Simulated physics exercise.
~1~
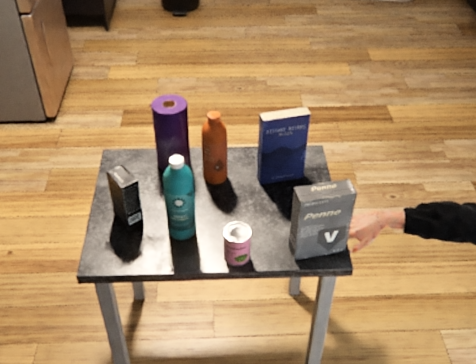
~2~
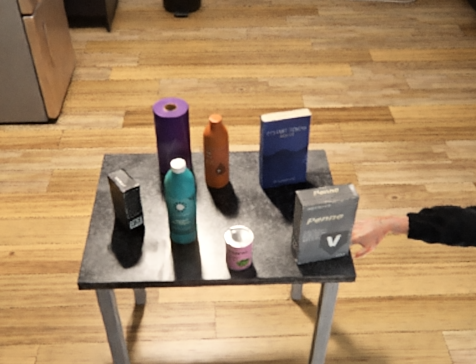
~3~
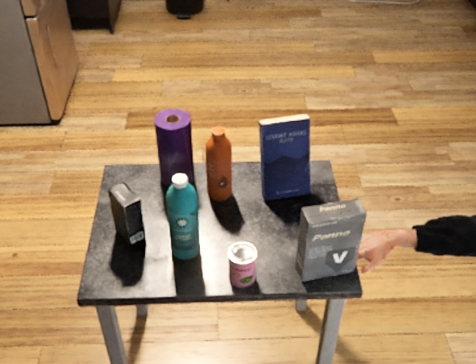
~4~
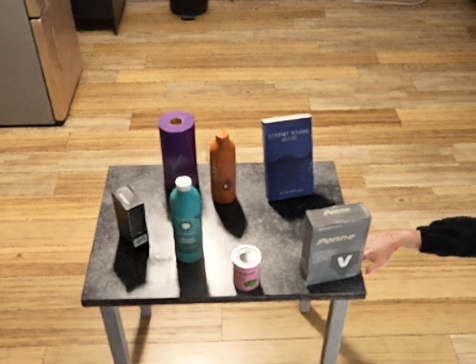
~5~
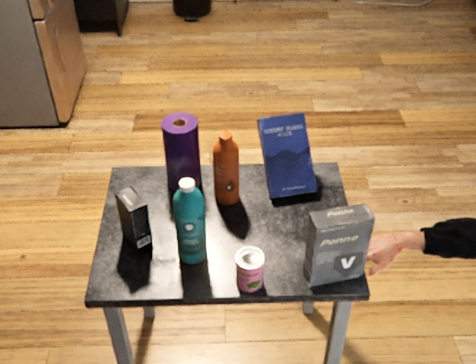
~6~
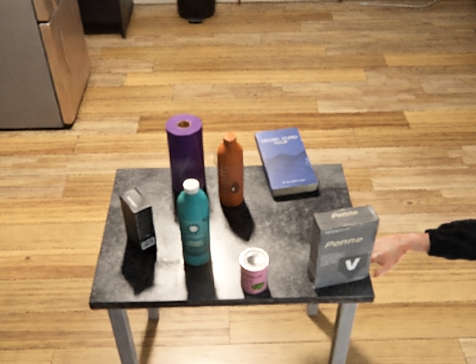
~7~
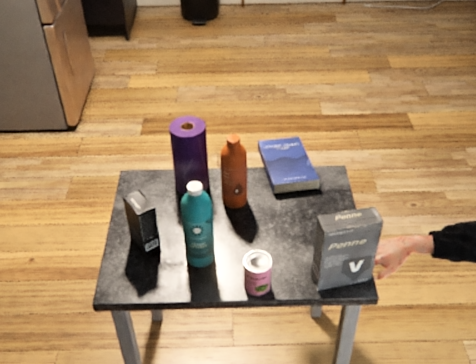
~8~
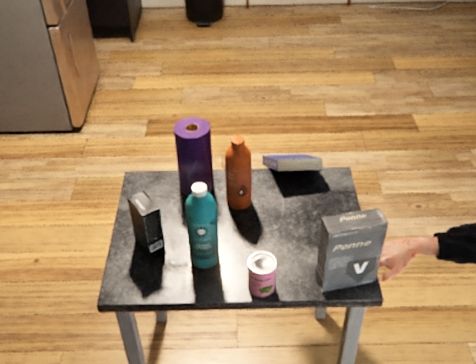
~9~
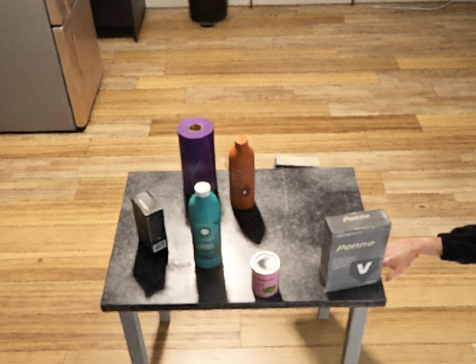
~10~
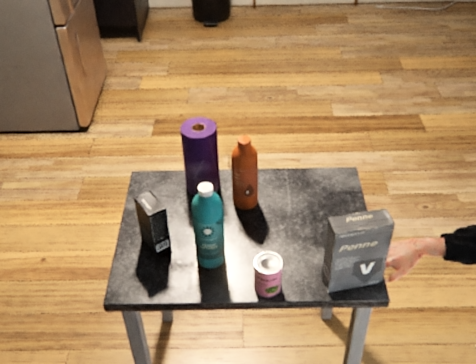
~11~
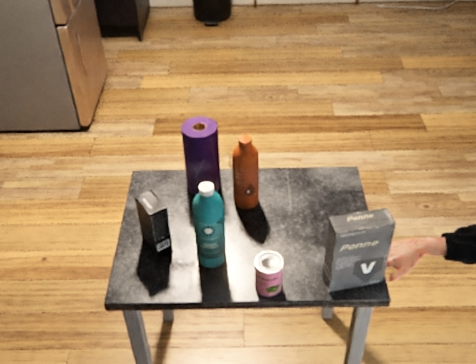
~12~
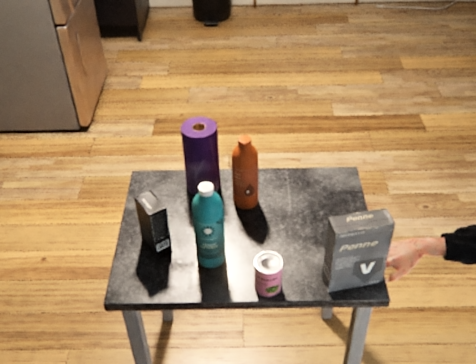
On a small dark table in a wood-floored room, seven items stand while a hand at the right touches the grey packet's side of the table; the blue book tips backward and drops off the far edge, leaving the other six upright.
